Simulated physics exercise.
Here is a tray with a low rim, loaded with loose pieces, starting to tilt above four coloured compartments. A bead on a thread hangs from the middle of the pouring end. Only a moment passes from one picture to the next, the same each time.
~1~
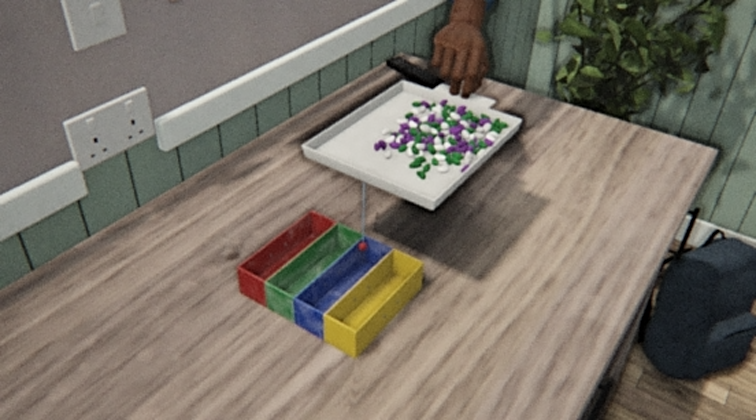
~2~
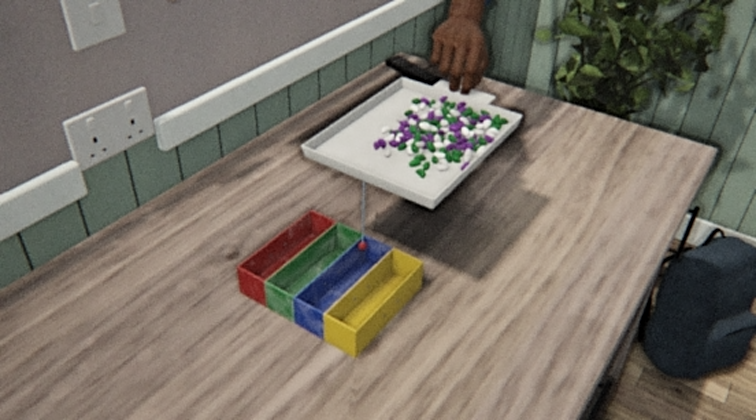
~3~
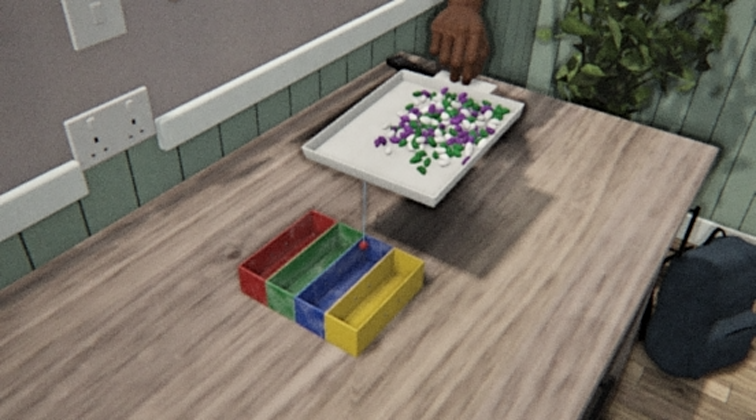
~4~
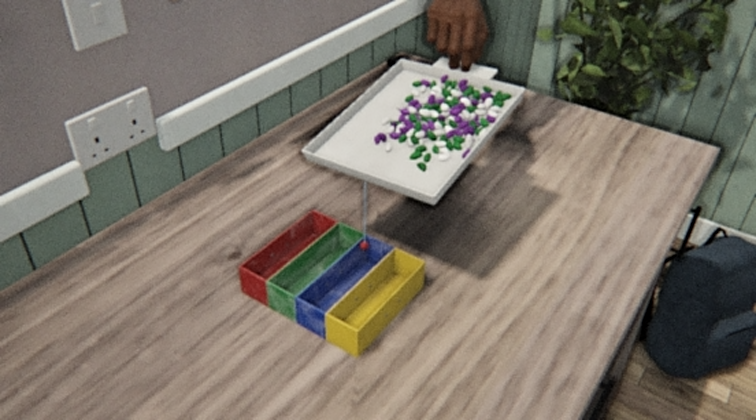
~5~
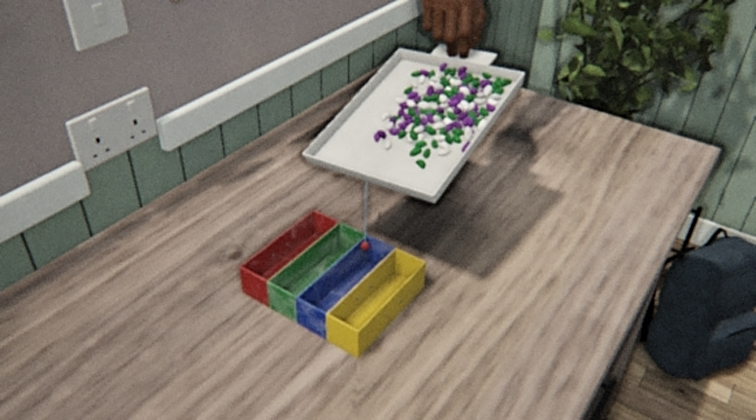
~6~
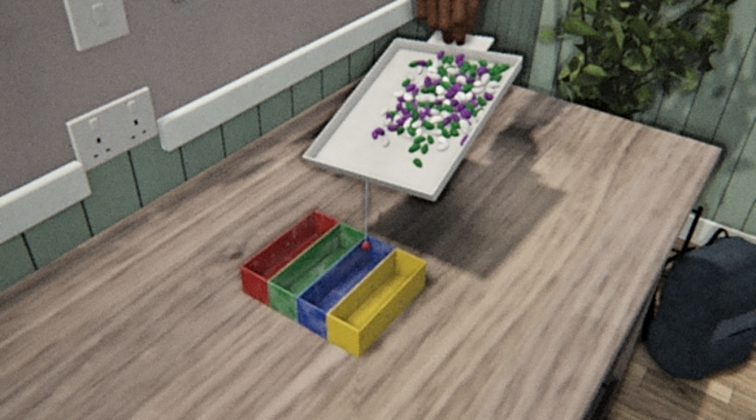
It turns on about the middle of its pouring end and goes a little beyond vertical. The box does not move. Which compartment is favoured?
It favours the red compartment.
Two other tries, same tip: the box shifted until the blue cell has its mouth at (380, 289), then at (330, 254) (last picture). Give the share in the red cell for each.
In turn 20 and 10 in a hundred.
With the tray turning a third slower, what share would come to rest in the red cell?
Roughly 50 in a hundred.
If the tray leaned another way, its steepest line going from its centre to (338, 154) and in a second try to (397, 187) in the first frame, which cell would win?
At the first place the cell in red, at the second the cell in yellow.
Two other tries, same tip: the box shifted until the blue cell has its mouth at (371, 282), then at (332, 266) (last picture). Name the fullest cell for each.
At the first place the red cell, at the second green.
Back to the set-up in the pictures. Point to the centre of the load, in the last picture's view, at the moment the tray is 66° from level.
Roughly at (341, 156).
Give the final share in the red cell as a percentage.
Near 50 %.
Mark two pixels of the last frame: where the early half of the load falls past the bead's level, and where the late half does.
Early half (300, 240), late half (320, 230).
Soon after the last picture, tray tipped steeply; most on the tray; a small part falling or outside the box.
A little later, tray tipped past a quarter turn; about a quarter on the tray; about a third in the red cell; about a quarter in the green cell; a small part in the blue cell; a stray few in the yellow cell; about a quarter falling or outside the box.
Later still, tray tipped past a quarter turn; about half in the red cell; about a third in the green cell; a small part in the blue cell; a stray few in the yellow cell; a small part falling or outside the box.
At rest, tray tipped past a quarter turn; about half in the red cell; about a third in the green cell; a small part in the blue cell; a stray few in the yellow cell; a small part outside the box.
